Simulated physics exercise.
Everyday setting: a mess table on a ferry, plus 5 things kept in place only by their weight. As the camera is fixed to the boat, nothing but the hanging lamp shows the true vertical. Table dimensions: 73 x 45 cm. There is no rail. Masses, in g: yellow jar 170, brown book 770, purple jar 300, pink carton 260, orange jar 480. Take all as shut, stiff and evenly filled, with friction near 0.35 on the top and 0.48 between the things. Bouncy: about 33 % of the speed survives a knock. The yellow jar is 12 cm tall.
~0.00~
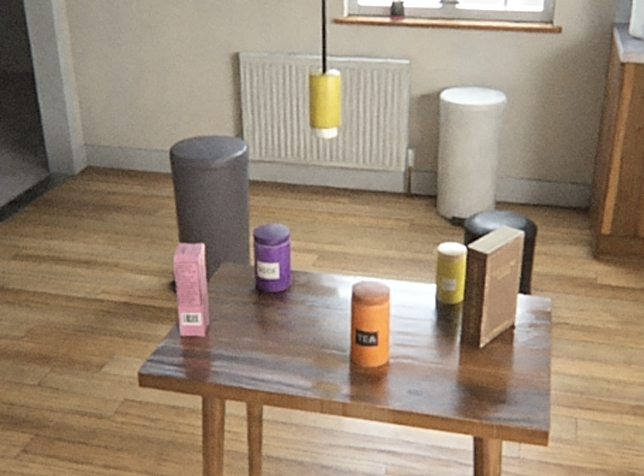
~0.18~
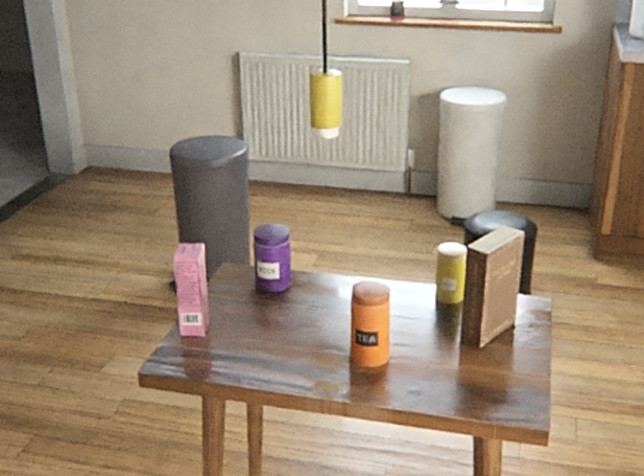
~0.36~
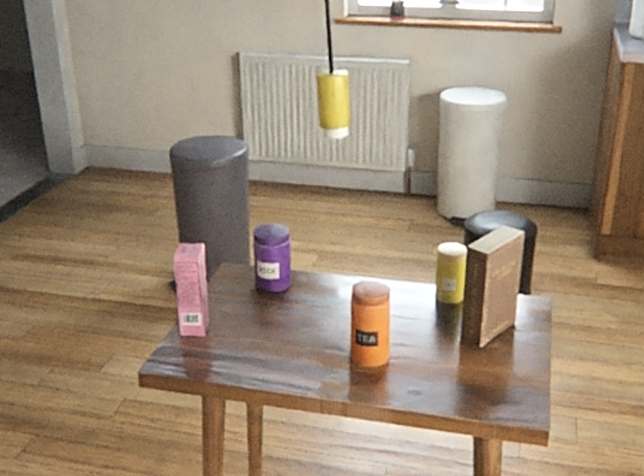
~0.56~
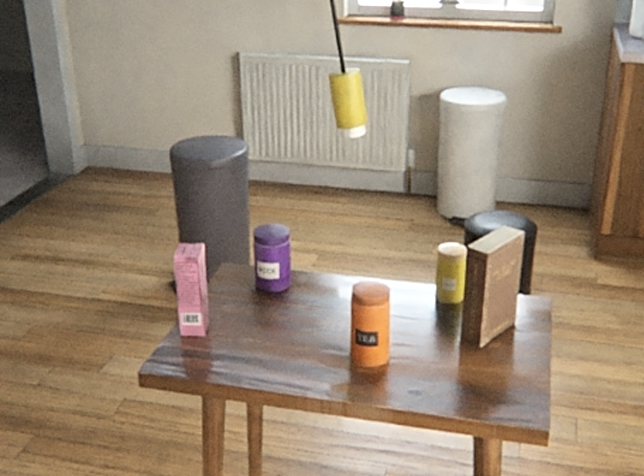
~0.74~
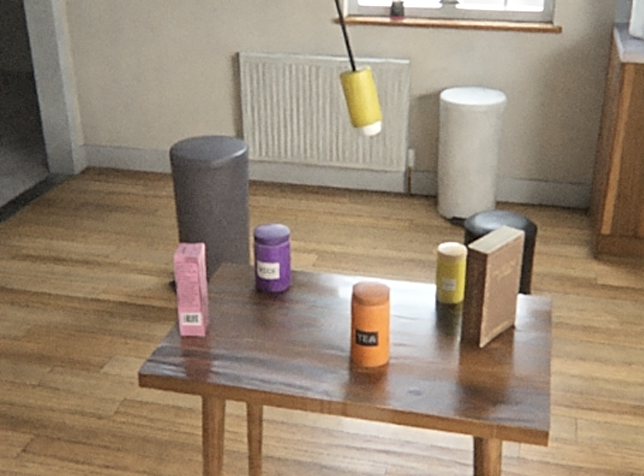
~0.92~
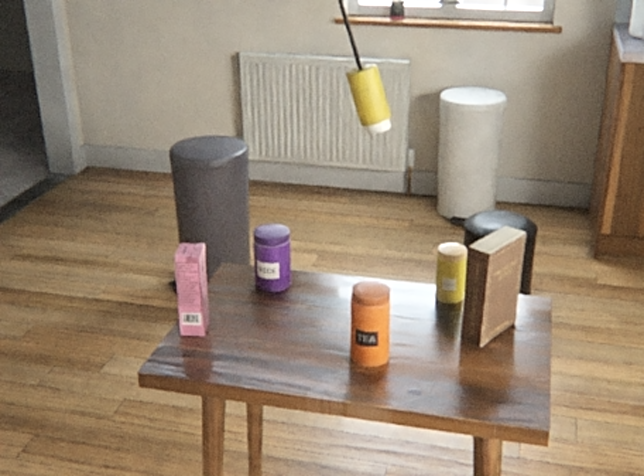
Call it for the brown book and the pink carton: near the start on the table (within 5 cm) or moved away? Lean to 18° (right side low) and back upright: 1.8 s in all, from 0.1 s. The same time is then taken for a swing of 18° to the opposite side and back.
Brown book: Moved away, pink carton: Moved away.
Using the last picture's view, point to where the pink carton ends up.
It stops at about (281, 321).
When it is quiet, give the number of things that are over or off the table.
The tally is 2.
After 1.42 s, floor tilted 10°, right side down; brown book now off the table; pink carton on its side near (263, 316).
After 1.82 s, boat level; pink carton on its side near (281, 321).
In the end (4.2 s), off the table, brown book; toppled on the table, pink carton; the other 3 under 5 cm from the start. At the end, from the last picture's camera, pink carton near (281, 321).
